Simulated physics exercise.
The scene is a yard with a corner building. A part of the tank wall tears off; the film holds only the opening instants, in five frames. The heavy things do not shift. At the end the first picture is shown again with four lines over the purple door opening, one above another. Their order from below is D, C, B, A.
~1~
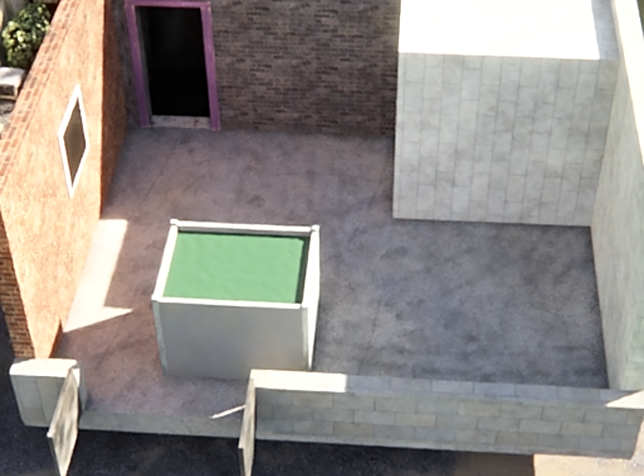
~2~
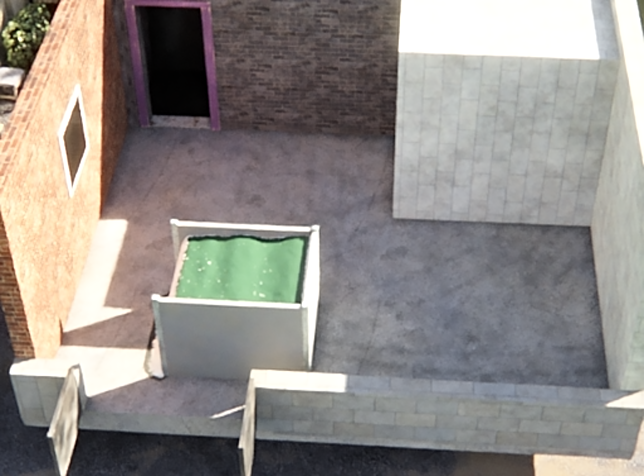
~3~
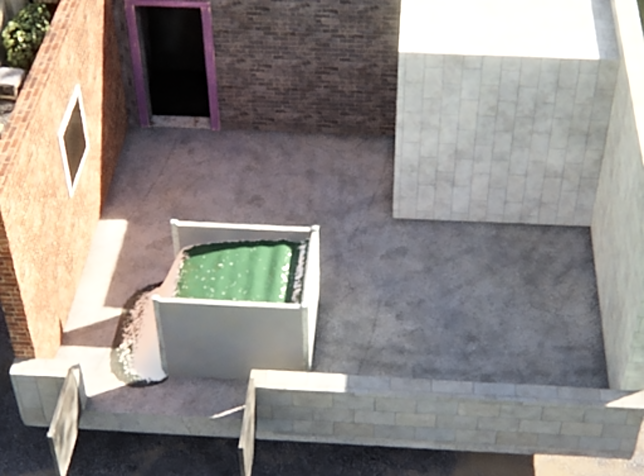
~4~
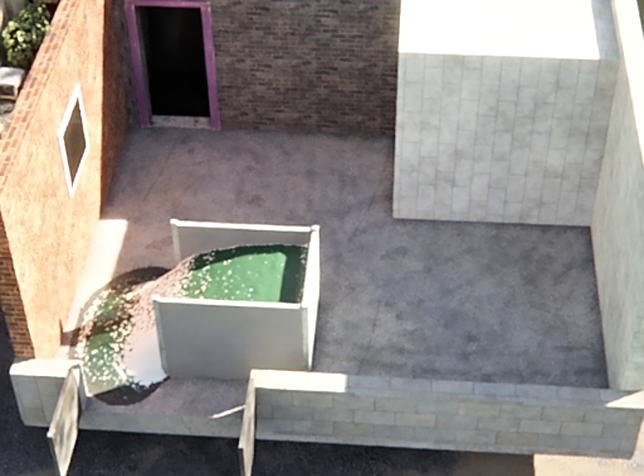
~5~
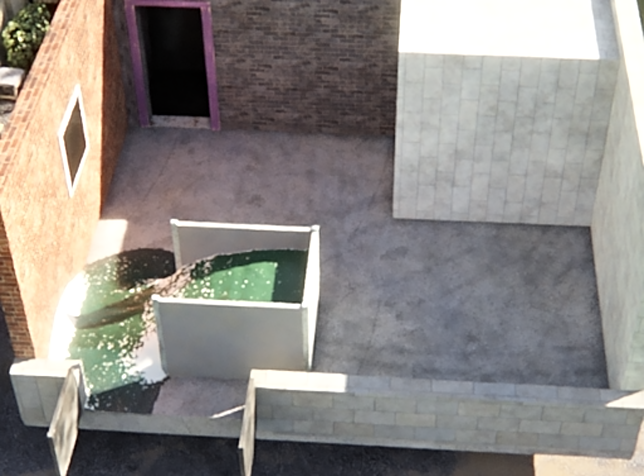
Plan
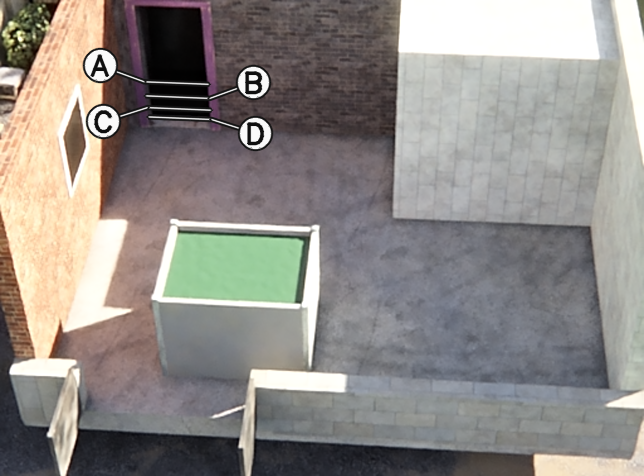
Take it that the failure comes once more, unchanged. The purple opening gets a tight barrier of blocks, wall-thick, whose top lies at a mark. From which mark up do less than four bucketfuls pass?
C.
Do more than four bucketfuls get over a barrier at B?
No.
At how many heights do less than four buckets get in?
Three of them.
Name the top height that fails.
The answer is D.
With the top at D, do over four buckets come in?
Yes, it does.
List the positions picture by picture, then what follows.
Water in the tank at rest, its middle at (238, 269); foot of the purple doorway at (181, 128); open gate at (166, 362).
Water covers 1 % of the ground, its front hidden from here.
Water covers 4 % of the ground and shows as far out as (144, 296).
Water covers 8 % of the ground and shows as far out as (80, 330).
Water covers 12 % of the ground and shows as far out as (84, 270).
On the marked copy, A at (176, 83); B at (177, 97); C at (179, 108); D at (180, 118); from the bottom up D, C, B, A.
Choosing A, nothing gets over.
Choosing B, nothing gets over.
Choosing C, a splash gets over, under a bucket.
Choosing D, about 11 bucketfuls get in.
